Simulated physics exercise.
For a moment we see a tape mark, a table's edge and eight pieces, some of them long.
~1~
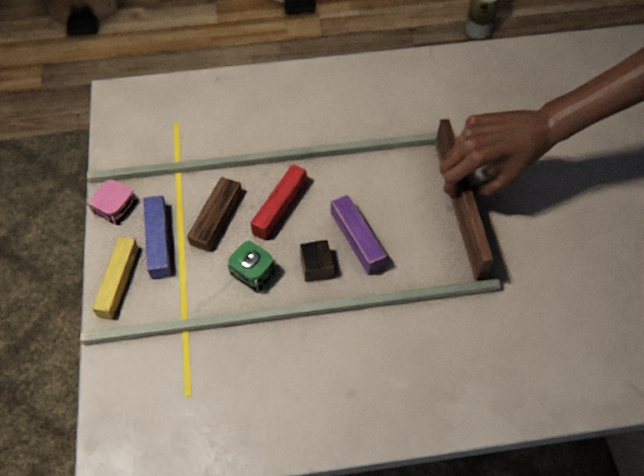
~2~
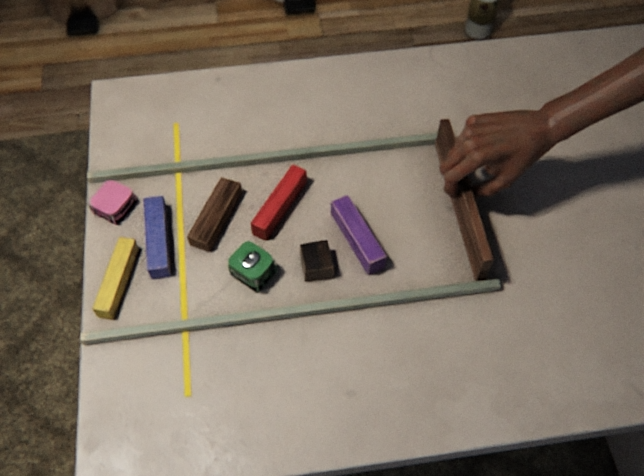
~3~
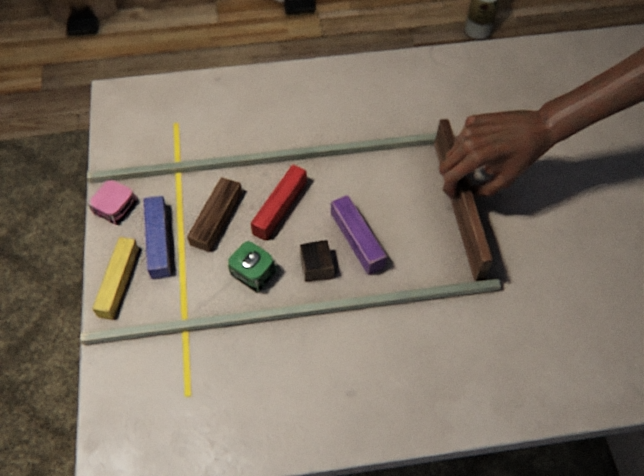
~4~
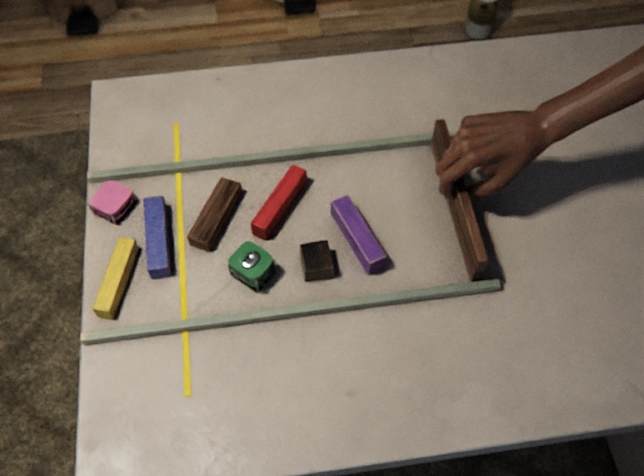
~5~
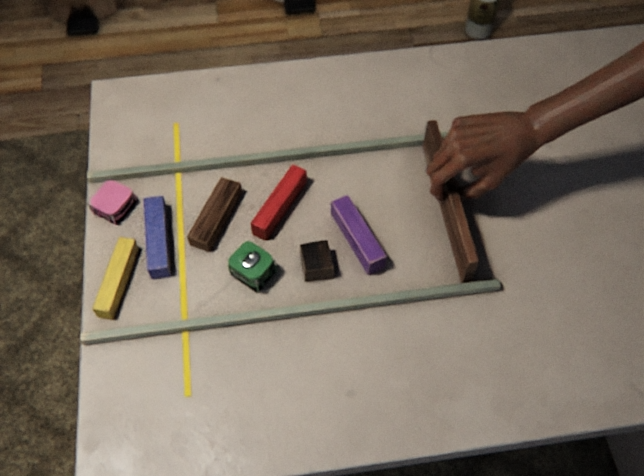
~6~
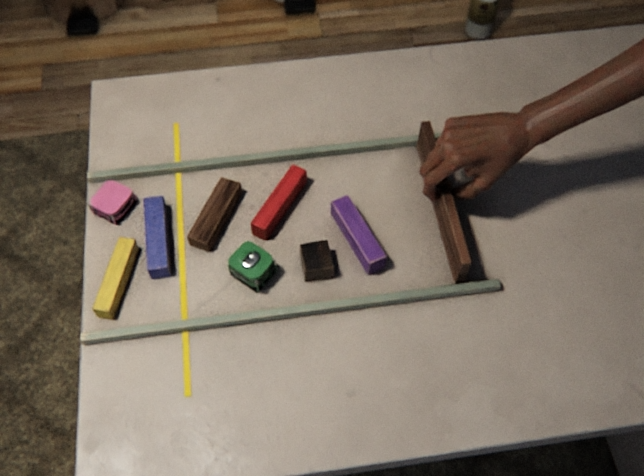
At first, a hand holds a dark wooden board upright at the right end of two pale green rails, with eight small pieces lying still to its left, some beyond a yellow tape line. Then the hand slides the board slightly left, without touching any of them.
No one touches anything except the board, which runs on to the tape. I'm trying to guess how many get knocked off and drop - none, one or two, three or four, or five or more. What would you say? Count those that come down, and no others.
Expect a tiny handful, one or two, to go down.
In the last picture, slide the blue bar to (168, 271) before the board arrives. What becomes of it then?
That blue bar hangs in there.
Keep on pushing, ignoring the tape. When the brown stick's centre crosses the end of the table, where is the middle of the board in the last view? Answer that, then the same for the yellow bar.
Near (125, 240) and (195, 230).
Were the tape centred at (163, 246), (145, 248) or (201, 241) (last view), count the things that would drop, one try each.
Taken one after another, the numbers are 2, 4 and 0.
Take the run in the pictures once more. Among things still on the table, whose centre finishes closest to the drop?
Result: The pink case.
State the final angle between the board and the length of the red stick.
Angle: Close to 20 degrees.
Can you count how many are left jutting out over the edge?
The overhang total is 2.
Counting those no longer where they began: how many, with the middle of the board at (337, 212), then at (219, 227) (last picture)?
So far 2, and 7 at the second.
Early on, none off yet; pink case at rest near (113, 202); yellow bar at rest near (116, 277); blue bar at rest near (157, 236).
Finally, the number that fall off is one or two; lost, yellow bar.
